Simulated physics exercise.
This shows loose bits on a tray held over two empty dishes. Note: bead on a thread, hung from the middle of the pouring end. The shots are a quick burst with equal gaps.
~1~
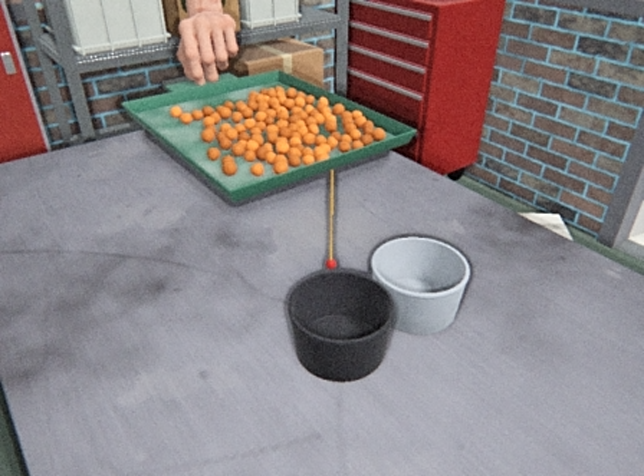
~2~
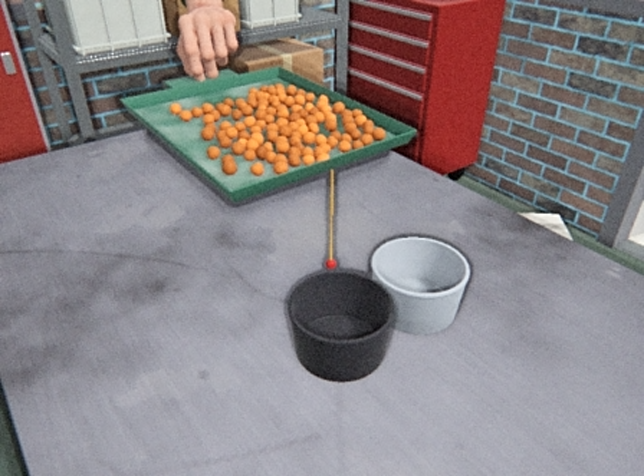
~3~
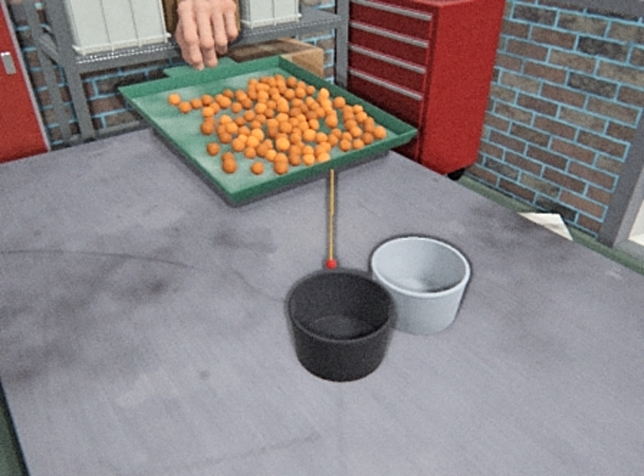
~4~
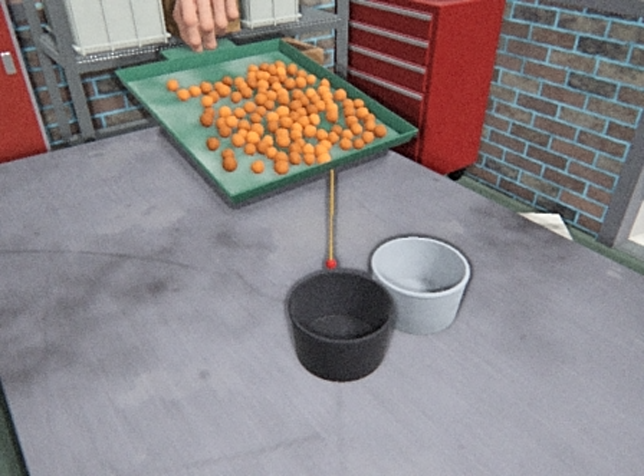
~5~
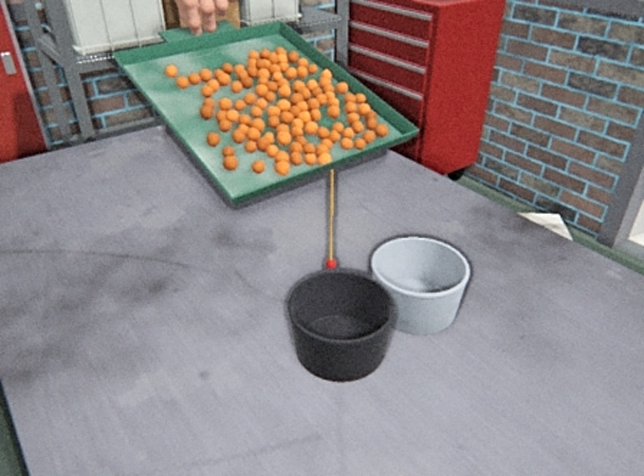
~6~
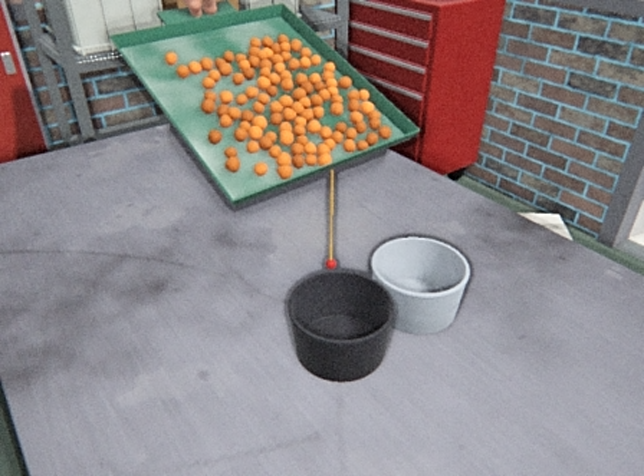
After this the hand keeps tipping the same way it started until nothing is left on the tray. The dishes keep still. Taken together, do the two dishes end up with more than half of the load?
Yes.
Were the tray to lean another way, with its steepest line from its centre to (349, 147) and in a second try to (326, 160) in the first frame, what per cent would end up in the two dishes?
The first try gives close to 80 percent; the next gives 90 percent.
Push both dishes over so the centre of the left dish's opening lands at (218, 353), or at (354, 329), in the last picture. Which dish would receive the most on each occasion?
At place one the right of the pair; at place two the left of the pair.
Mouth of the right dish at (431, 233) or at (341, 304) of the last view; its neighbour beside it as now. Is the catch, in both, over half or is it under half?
Short of half and then the bulk of it.
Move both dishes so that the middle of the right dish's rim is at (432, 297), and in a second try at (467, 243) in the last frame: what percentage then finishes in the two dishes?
First 40 per cent, second 30 per cent.
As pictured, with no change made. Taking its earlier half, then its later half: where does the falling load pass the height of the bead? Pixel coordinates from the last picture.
(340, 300), then (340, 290).
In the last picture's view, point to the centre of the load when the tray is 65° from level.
Around (321, 150).
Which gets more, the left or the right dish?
I'd say more ends in the left-side one.
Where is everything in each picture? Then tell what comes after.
Corners of the pouring end at (233, 187) and (409, 130), level; middle of the load at (282, 126), coated peanuts; left dish at (374, 352); right dish at (452, 306); bead on its thread at (331, 264), in the first frame.
Corners of the pouring end at (233, 187) and (409, 130), level; middle of the load at (282, 125), in the second frame.
Corners of the pouring end at (233, 188) and (410, 129), tipped barely, lowest at the left corner; middle of the load at (282, 120), in the third frame.
Corners of the pouring end at (234, 190) and (411, 129), tipped a little, lowest at the left corner; middle of the load at (282, 113), in the fourth frame.
Corners of the pouring end at (235, 192) and (412, 128), tipped a little, lowest at the left corner; middle of the load at (283, 107), in the fifth frame.
Corners of the pouring end at (235, 194) and (413, 128), tipped clearly, lowest at the left corner; middle of the load at (286, 102), a small part on the move; left dish at (374, 352); right dish at (452, 306), in the sixth frame.
Soon after the last picture, tray tipped steeply; most on the tray; a small part in the air.
A little later, tray tipped past a quarter turn; about half in the left dish; a small part in the right dish; about a third outside both; a small part in the air.
Later still, tray tipped past a quarter turn; about half in the left dish; about a quarter in the right dish; about a third outside both.
At rest, tray tipped past a quarter turn; about half in the left dish; about a quarter in the right dish; about a third outside both.
